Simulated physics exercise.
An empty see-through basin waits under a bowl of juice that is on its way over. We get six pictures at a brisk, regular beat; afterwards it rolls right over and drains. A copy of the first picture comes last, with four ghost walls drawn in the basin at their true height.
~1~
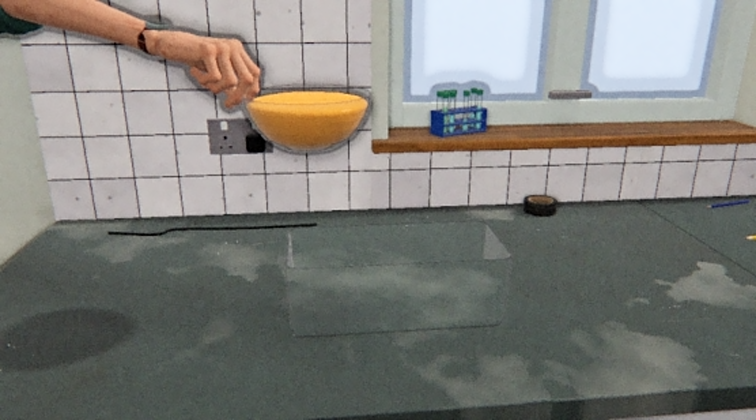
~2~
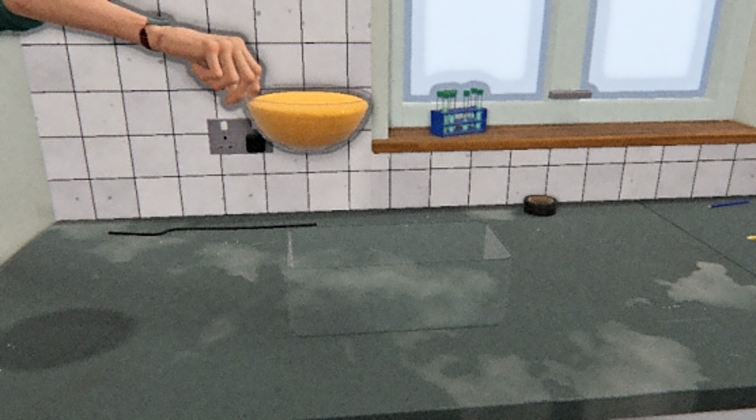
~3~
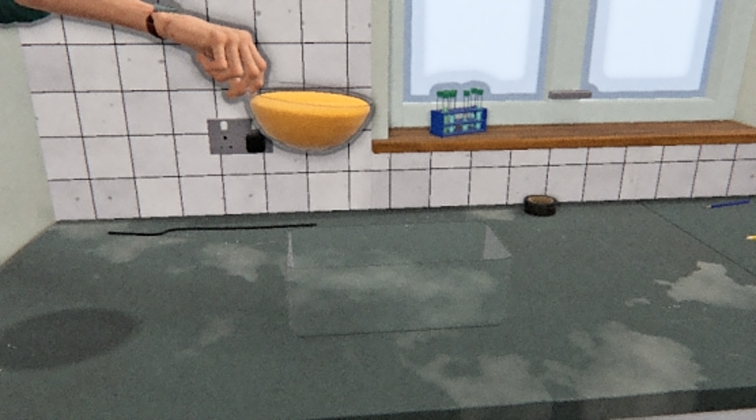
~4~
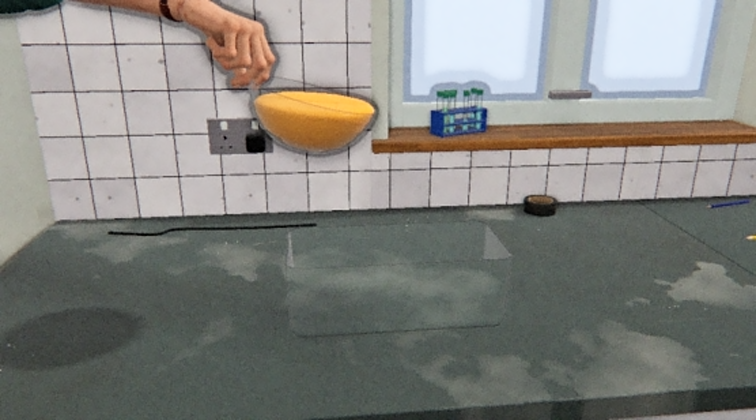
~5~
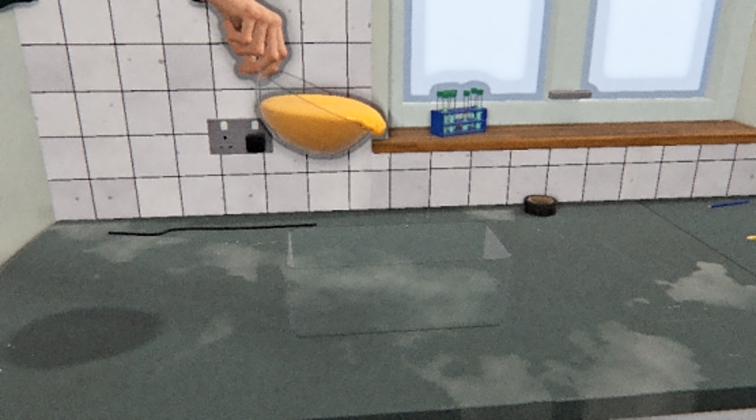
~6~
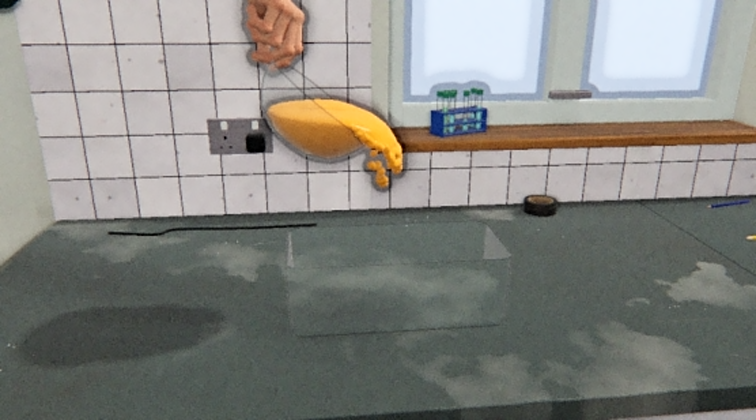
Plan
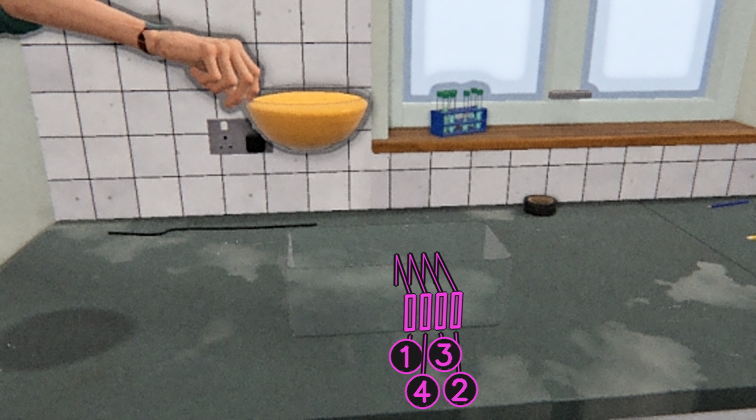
On a dark worktop by a tiled wall and window sits an empty see-through basin; above it, a hand near a yellow bowl shifts slightly right as the bowl tilts rightward and orange-yellow juice runs over its lip.
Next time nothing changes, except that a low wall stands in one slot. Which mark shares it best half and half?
4 is best.
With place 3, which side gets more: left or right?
The left side.
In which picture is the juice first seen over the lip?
Picture 4.
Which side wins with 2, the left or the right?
The left one.
In magenta, 1 at (410, 335); 2 at (455, 332); 3 at (440, 333); 4 at (425, 334).
Choosing 1, about 31 % ends left of the wall and 66 % right of it; 3 % is lost outside.
Choosing 2, about 84 % ends left of the wall and 7 % right of it; 9 % is lost outside.
Choosing 3, about 72 % ends left of the wall and 24 % right of it; 4 % is lost outside.
Choosing 4, about 50 % ends left of the wall and 46 % right of it; 4 % is lost outside.
